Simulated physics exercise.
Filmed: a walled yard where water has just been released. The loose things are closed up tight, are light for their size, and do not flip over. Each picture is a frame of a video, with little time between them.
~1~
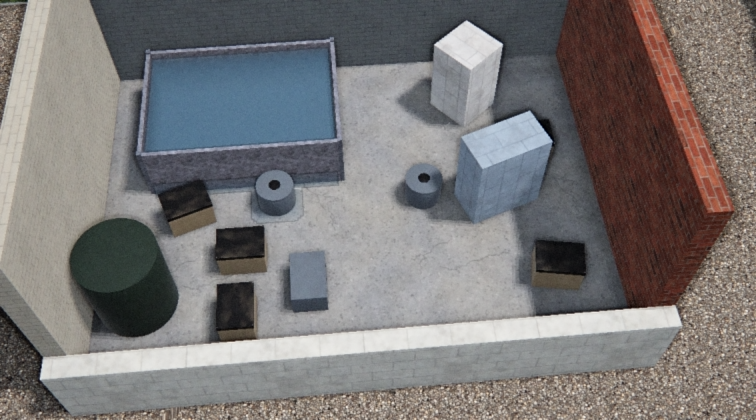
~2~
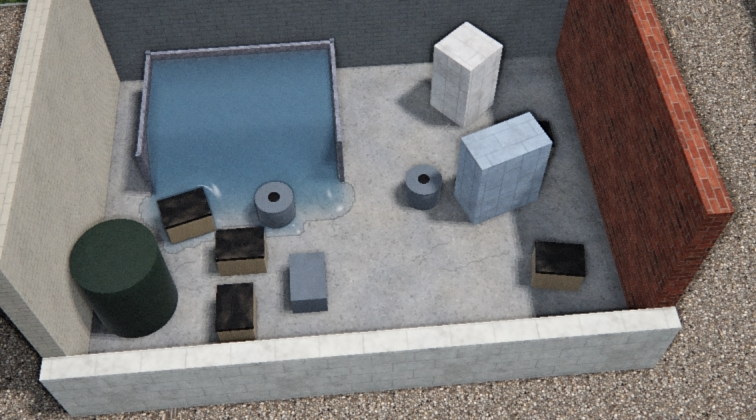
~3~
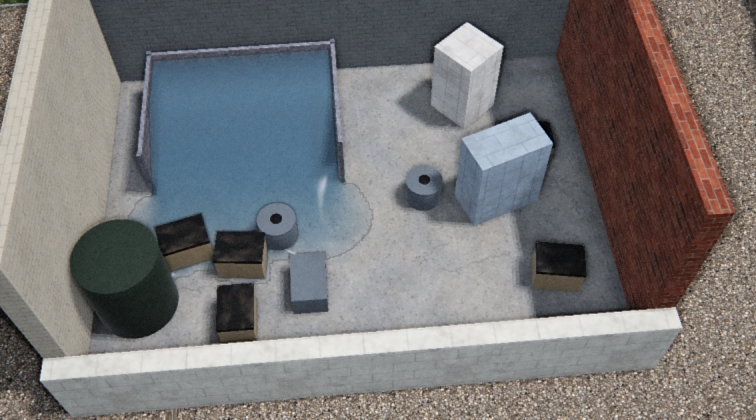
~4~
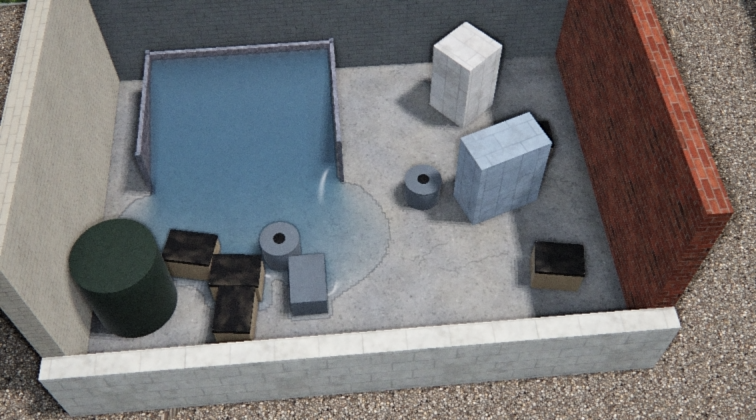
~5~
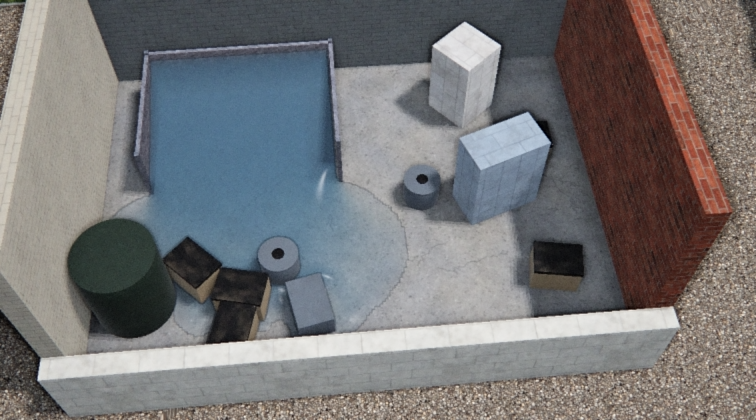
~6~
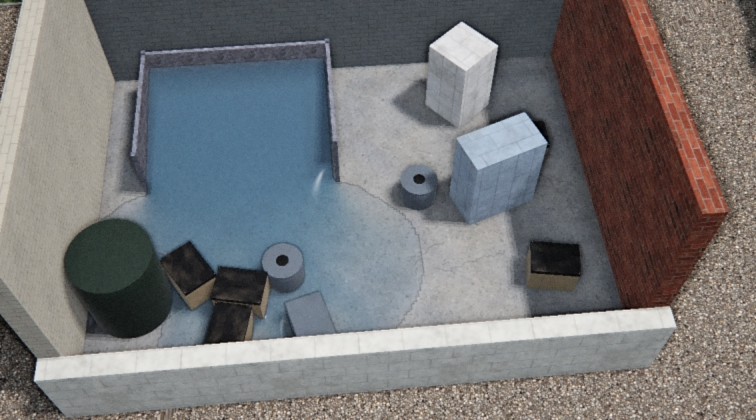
Blue water pours from a walled pool at the back left of a yard, seen from high above, after its front wall disappears, and spreads over the grey floor. Dark-topped chests, grey tubs, a grey block and a green cylinder stand below tall white and pale-blue blocks, beside a red brick wall. The nearer tub, left-hand chests and grey block shift toward the front wall, some turning, as the view drifts very slightly.
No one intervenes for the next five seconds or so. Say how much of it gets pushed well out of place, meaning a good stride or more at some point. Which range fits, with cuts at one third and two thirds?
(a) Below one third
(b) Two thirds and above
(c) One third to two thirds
(b) Two thirds and above.
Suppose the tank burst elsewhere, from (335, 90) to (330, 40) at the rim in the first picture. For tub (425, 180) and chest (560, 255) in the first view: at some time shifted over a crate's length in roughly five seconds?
In the order given: Travelled that far, travelled that far.
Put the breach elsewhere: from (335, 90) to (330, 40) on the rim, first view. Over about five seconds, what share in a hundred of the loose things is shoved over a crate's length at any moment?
Some 40 per cent.
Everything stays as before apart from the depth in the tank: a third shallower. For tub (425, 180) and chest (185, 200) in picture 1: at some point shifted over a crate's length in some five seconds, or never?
Fell short of it; covered that distance.
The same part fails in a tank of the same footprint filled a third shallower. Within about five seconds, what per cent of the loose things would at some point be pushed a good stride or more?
About 90 %.
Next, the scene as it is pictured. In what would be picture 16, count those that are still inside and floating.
I make it 5.
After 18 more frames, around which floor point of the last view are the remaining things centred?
It comes out somewhere near (413, 212).
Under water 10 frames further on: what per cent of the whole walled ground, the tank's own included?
Estimate: 60 %.
A moment on, 4 of 8 are well off their spots; 5 afloat.
Next, 4 of 8 are well off their spots; 5 afloat.
Later, 5 of 8 are well off their spots; 5 afloat.
In the end, 8 of 8 are well off their spots, and 8 have been at some point; 7 afloat.
